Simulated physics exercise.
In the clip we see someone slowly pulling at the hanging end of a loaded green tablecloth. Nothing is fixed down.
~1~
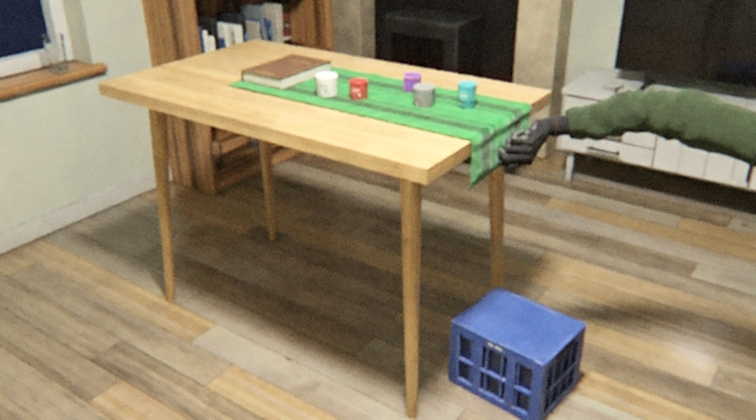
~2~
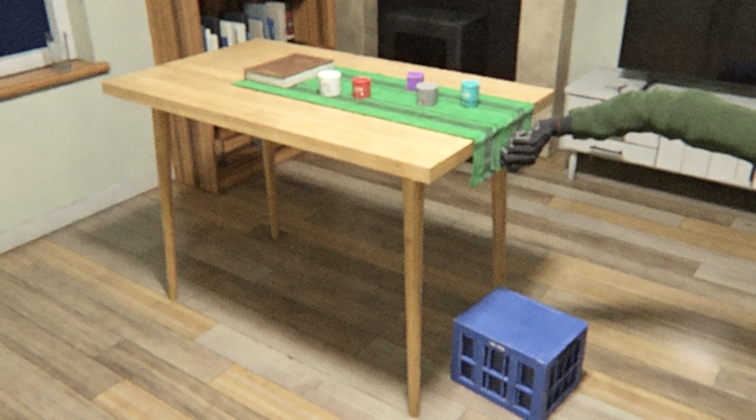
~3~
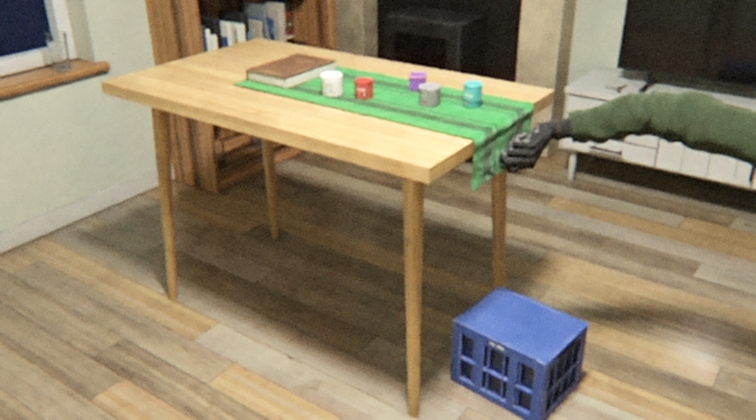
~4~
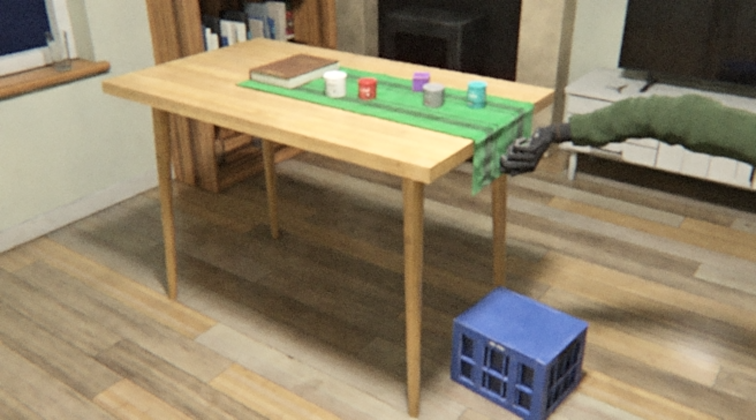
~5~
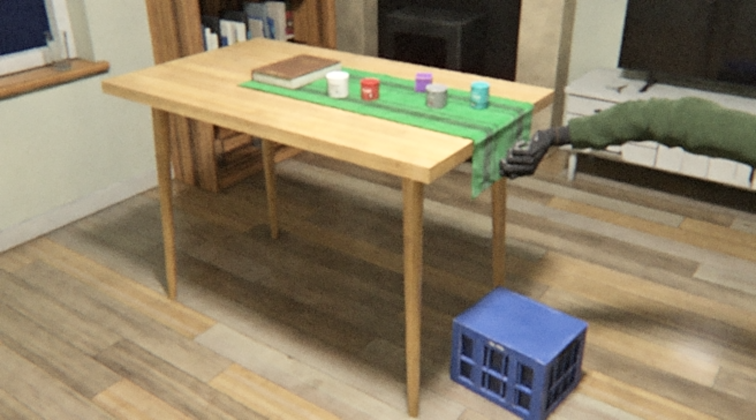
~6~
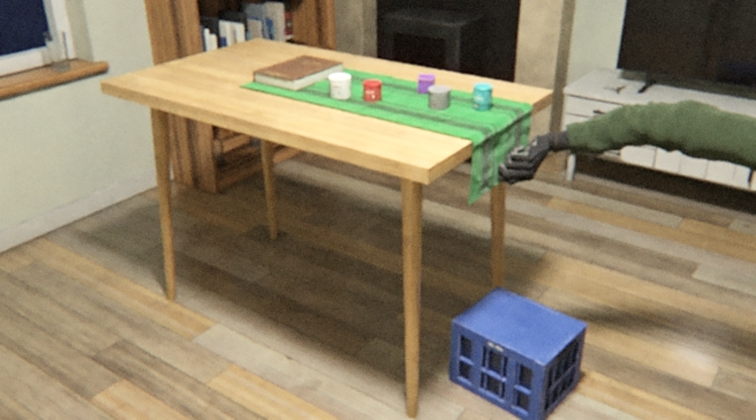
A gloved hand slowly pulled the hanging end of a green cloth down at the table's edge, and the small colourful pots and the book on it shifted slightly to the right.
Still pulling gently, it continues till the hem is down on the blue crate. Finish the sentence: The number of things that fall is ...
The number of things that fall is four.
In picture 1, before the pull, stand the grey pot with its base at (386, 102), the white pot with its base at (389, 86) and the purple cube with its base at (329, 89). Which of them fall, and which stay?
I reckon the grey pot takes a fall, the white pot takes a fall and the purple cube hangs on.
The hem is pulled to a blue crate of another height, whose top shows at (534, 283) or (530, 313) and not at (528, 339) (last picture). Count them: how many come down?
The numbers are 2 and 3.
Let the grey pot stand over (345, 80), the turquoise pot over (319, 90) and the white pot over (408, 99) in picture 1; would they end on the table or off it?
The grey pot does not fall; the turquoise pot holds on; the white pot comes down.
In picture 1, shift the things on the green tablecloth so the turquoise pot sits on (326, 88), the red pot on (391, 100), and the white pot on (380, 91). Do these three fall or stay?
The turquoise pot ends up still aboard; the red pot ends up knocked off; the white pot ends up knocked off.
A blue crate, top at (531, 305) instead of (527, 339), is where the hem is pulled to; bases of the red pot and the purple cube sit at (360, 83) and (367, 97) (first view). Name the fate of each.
Red pot stays, purple cube stays.
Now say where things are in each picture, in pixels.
The first picture shows hem (470, 189); turquoise pot (468, 83); grey pot (424, 86); purple cube (412, 75); red pot (358, 80); white pot (326, 75); top of the crate (527, 339).
The second picture shows hem (470, 189); turquoise pot (471, 83).
The third picture shows hem (471, 192); grey pot (430, 86).
The fourth picture shows hem (472, 196); purple cube (421, 75); top of the crate (529, 339).
The fifth picture shows hem (472, 200); red pot (370, 81).
The sixth picture shows hem (469, 204); turquoise pot (484, 86); grey pot (440, 89); purple cube (427, 77); red pot (373, 82); white pot (340, 76).
Early on, hem near (498, 224); turquoise pot gone.
Midway, hem near (496, 284); turquoise pot, grey pot and purple cube gone.
Near the end, hem on the crate; turquoise pot, grey pot, purple cube and red pot gone.
Finally, hem on the crate; turquoise pot, grey pot, purple cube and red pot gone. It carries off four.
